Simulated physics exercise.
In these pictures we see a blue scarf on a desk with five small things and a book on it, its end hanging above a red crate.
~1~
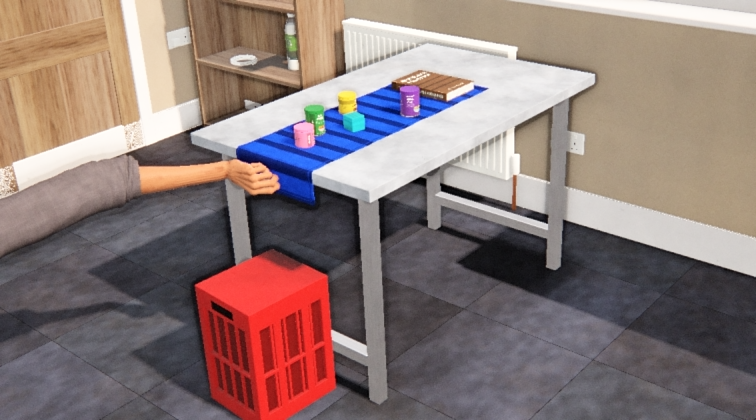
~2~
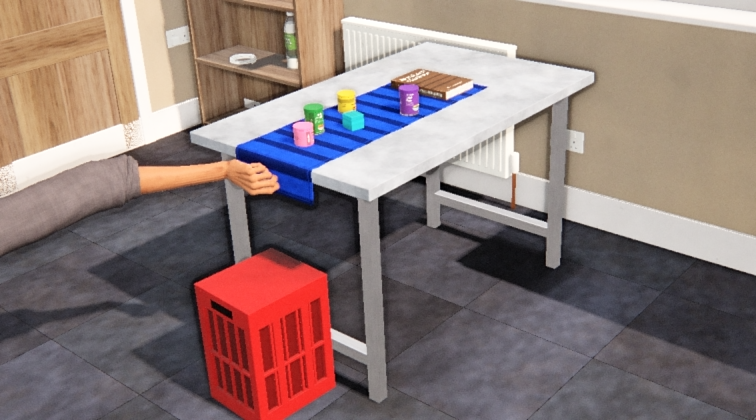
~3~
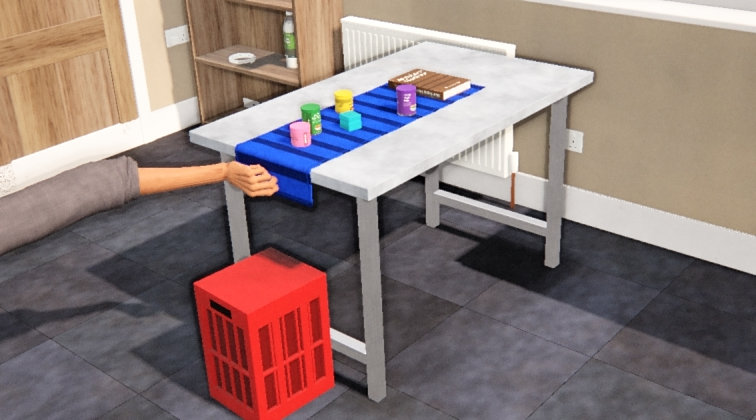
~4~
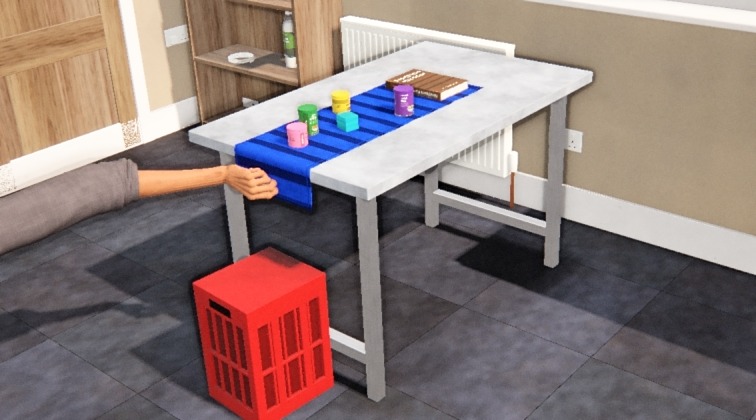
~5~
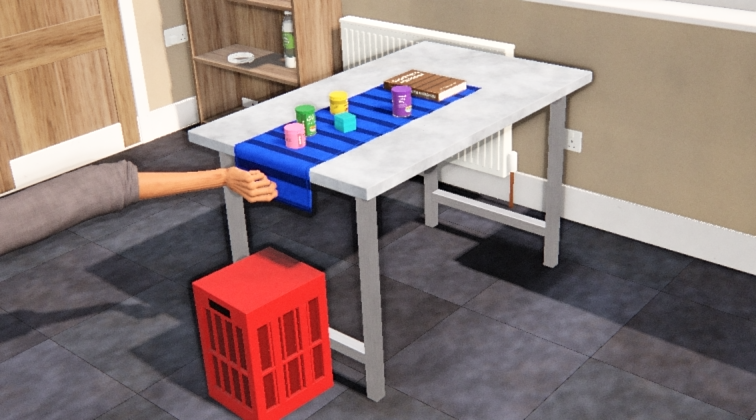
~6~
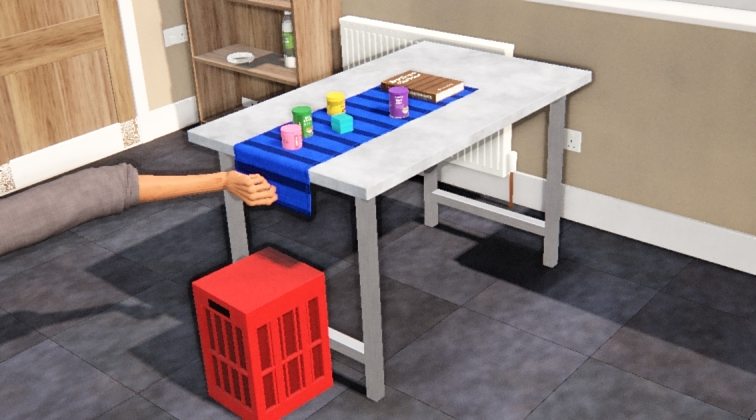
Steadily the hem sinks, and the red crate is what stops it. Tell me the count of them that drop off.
The count is two.
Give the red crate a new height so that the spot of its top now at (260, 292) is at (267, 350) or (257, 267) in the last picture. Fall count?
Totals 4, 1.
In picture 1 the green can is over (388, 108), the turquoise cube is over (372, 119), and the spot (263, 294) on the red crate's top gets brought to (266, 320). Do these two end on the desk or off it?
The green can? Safe. The turquoise cube? Safe.
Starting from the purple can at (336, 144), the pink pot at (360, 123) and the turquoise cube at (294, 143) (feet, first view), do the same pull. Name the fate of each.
The purple can topples down; the pink pot stays put; and the turquoise cube topples down.
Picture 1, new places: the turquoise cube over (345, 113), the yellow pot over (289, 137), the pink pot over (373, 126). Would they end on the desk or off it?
The turquoise cube stays put; the yellow pot ends up off; the pink pot stays put.
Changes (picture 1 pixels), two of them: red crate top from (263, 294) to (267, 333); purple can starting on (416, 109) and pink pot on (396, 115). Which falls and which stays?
Result: Purple can still there, pink pot still there.
Soon after, hem near (276, 228); all still up.
After that, hem on the crate; pink pot gone.
And then, hem on the crate; pink pot and green can gone.
In the end, hem on the crate; pink pot and green can gone. It carries off two.
